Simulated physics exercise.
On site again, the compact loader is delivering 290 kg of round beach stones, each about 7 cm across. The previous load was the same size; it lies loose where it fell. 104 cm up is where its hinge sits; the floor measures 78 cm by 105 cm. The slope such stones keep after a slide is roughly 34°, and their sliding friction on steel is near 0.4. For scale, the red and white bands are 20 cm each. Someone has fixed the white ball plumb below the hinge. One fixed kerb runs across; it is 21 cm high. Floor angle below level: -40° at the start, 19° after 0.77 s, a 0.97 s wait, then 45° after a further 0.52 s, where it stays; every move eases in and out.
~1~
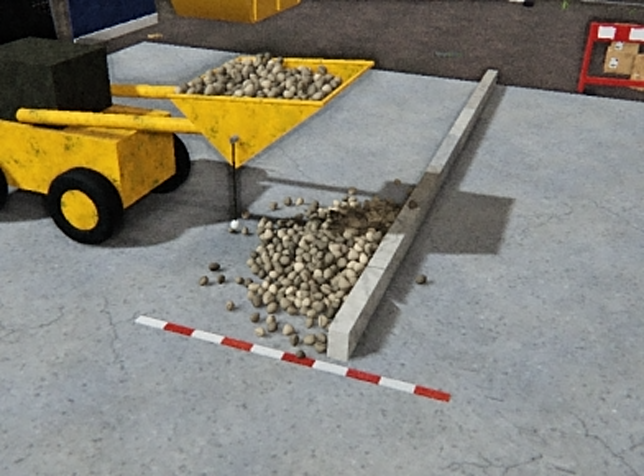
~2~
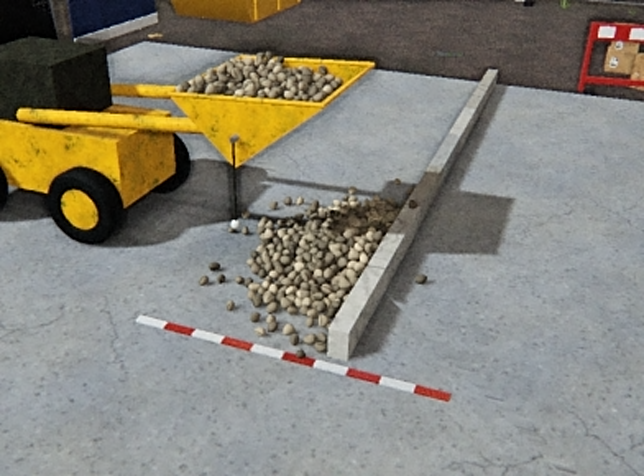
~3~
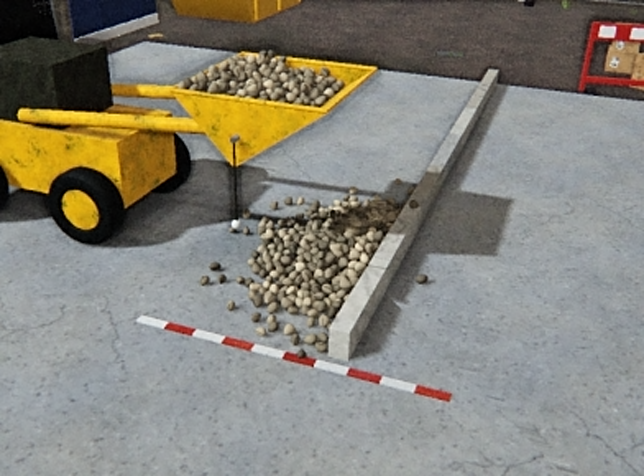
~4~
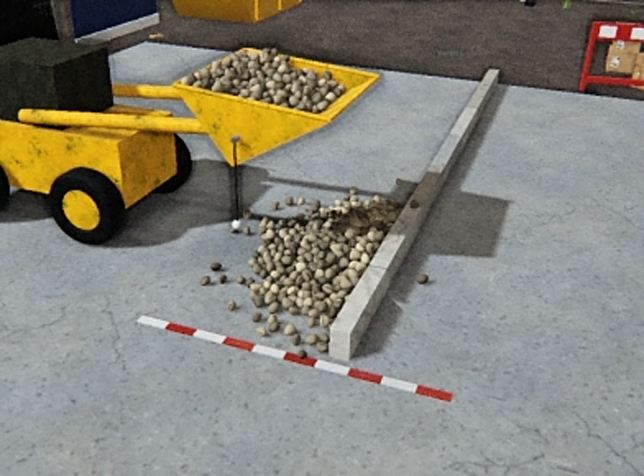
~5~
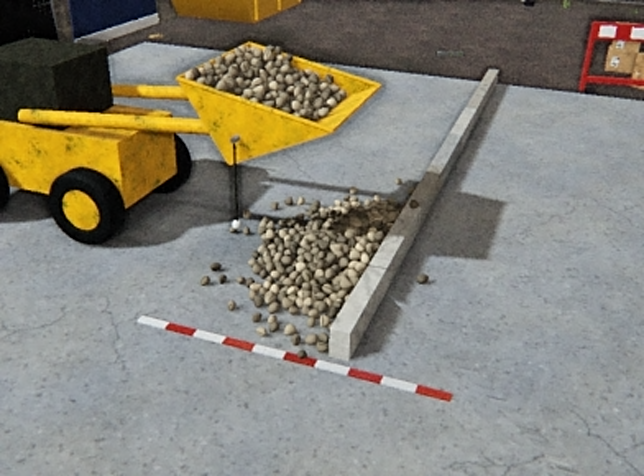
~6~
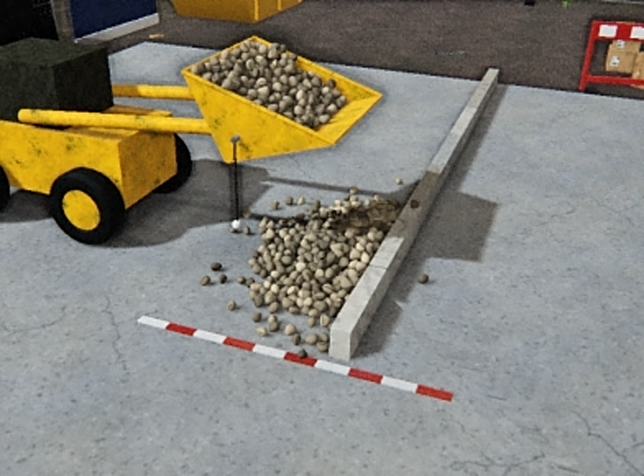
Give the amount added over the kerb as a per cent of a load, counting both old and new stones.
About 44 per cent of a load.
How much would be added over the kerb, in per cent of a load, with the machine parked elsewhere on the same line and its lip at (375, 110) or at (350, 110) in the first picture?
Near 90 per cent from the first place, 75 from the second.
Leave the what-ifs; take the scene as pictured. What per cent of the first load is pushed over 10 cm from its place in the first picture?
0 %.
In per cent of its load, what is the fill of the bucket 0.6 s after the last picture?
95 %.
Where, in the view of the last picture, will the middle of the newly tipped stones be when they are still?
Middle: Approx. (386, 255) px.
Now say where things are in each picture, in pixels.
In the first picture, the bucket is at -40°, its lip at (324, 104); the top of the load is at (254, 64). The earlier load is highest near (361, 231), 23 cm above ground level, 100 % on this side of the kerb.
In the second picture, the bucket is at -39°, its lip at (325, 106); the top of the load is at (255, 63).
In the third picture, the bucket is at -36°, its lip at (327, 112); the top of the load is at (251, 61).
The fourth picture shows lip at (331, 120), floor tilted -31°, highest stones at (248, 57).
In the fifth picture, the bucket is at -25°, its lip at (333, 131); the top of the load is at (251, 54).
The sixth picture shows lip at (334, 144), floor tilted -18°, highest stones at (253, 49).
Then, 0.3 s after the last picture the floor is at 10°; in per cent of one load, 100 in the bucket, 100 on this side of the kerb; the foremost stones are at (387, 255).
Then, 0.6 s after the last picture the floor is at 19°; in per cent of one load, 97 in the bucket, 103 on this side of the kerb; the foremost stones are at (387, 255).
Then, 2.4 s after the last picture the floor is at 45°; in per cent of one load, 0 in the bucket, 156 on this side of the kerb, 44 over the kerb; the foremost stones are at (603, 317).
Then, 4.8 s after the last picture the floor is at 45°; in per cent of one load, 0 in the bucket, 156 on this side of the kerb, 44 over the kerb; the foremost stones are at (603, 317). Net gain over the kerb, 44.
